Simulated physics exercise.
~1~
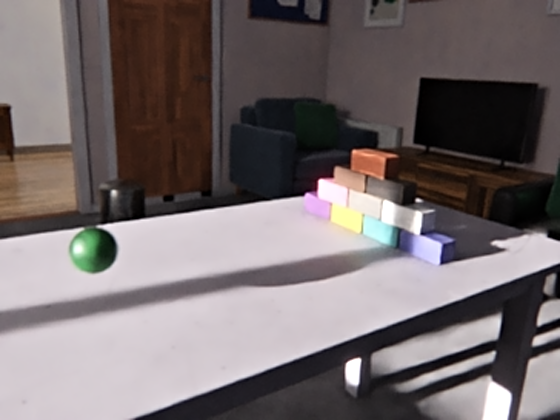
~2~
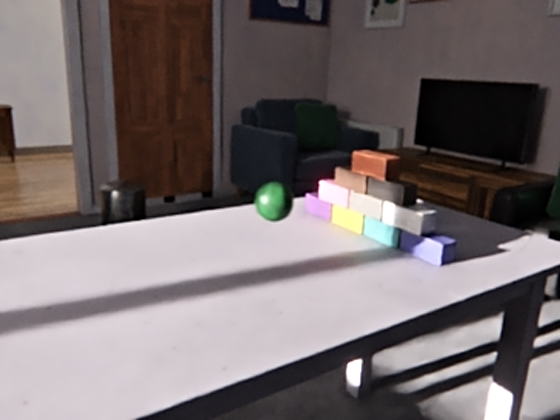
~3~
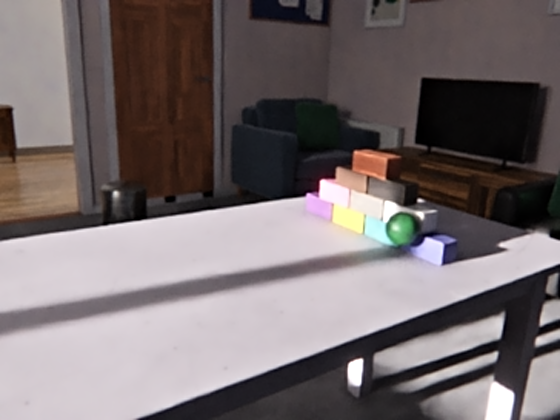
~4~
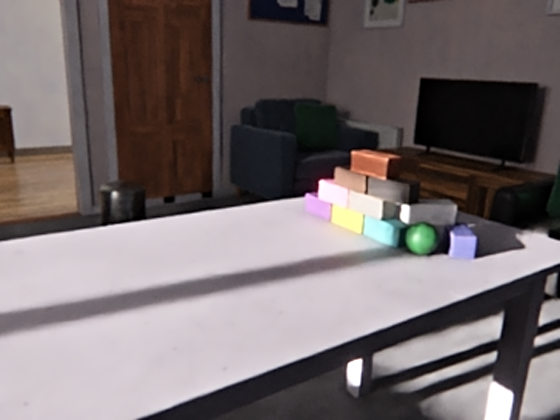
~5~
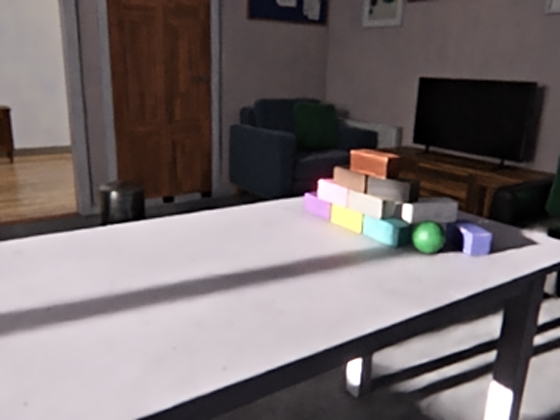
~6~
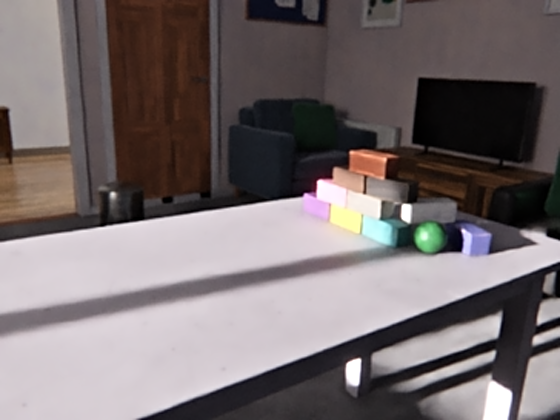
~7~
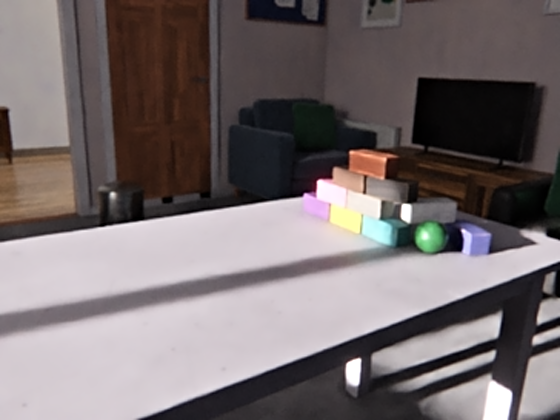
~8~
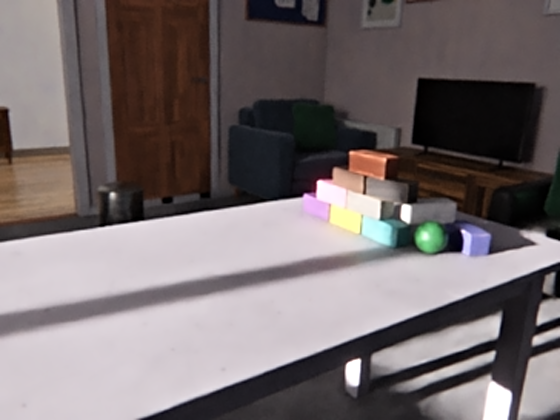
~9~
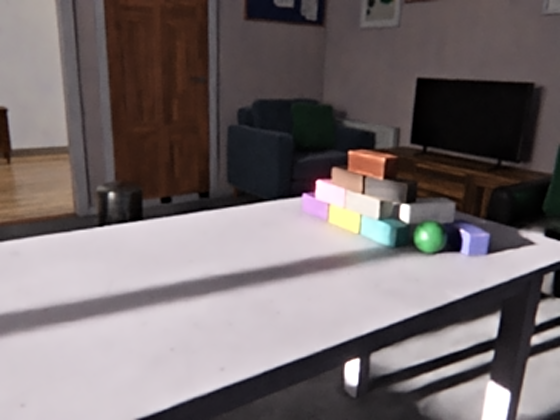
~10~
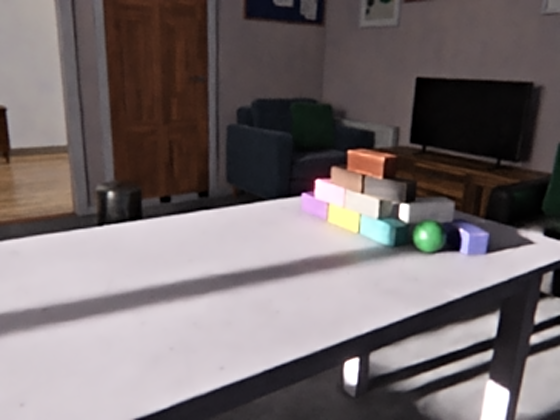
In this clip, a green ball moves right across a white table and meets the near end of a small stepped pile of colored blocks, where the blue block shifts right and the white block shifts slightly. The ball settles between the turquoise and blue blocks, with the pile still standing.
